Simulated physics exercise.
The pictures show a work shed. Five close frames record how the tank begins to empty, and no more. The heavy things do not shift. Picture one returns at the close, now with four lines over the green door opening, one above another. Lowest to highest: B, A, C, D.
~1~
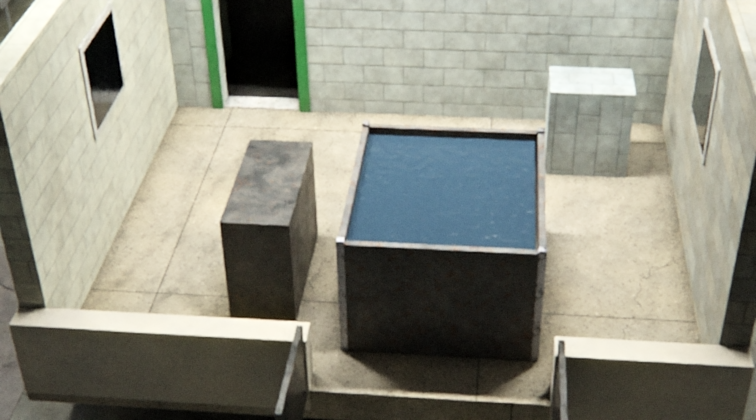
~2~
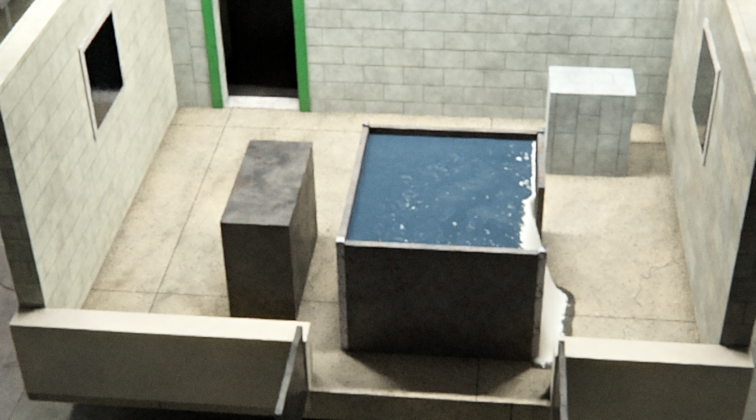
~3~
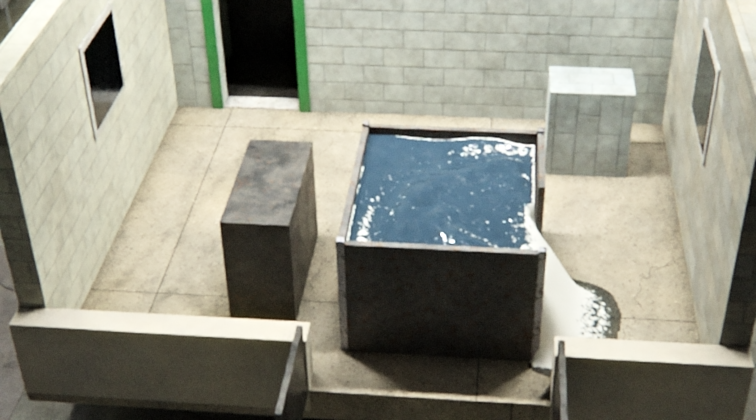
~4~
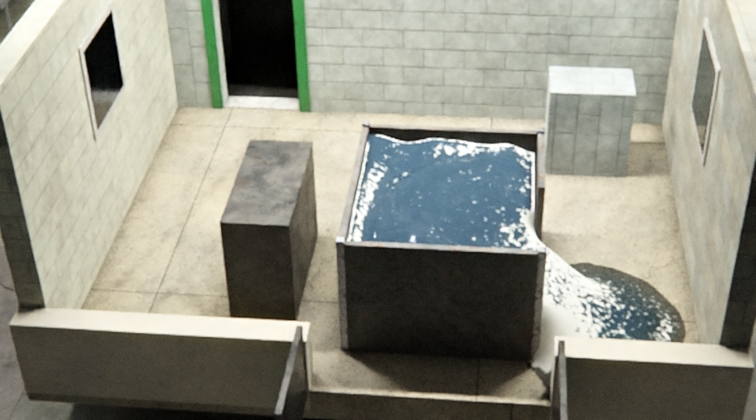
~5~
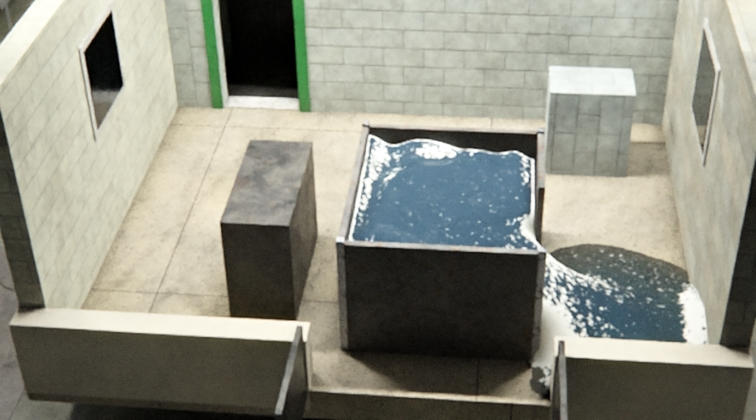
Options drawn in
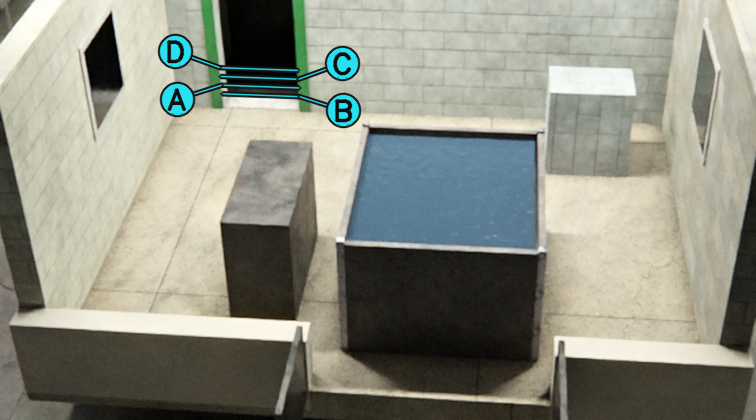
Water pouring from the right side of a dark tank in a roofless shed, foaming and spreading across the pale floor.
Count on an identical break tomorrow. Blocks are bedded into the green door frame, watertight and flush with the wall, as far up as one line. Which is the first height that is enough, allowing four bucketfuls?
Mark B just does it.
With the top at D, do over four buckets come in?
No, that is safe.
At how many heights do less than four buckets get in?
All of the four.
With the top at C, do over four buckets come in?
No, not at all.
In cyan, A at (260, 86); B at (261, 95); C at (259, 77); D at (258, 69); from the bottom up B, A, C, D.
With A, nothing gets over.
With B, a bucket or two gets in.
With C, nothing gets over.
With D, nothing gets over.
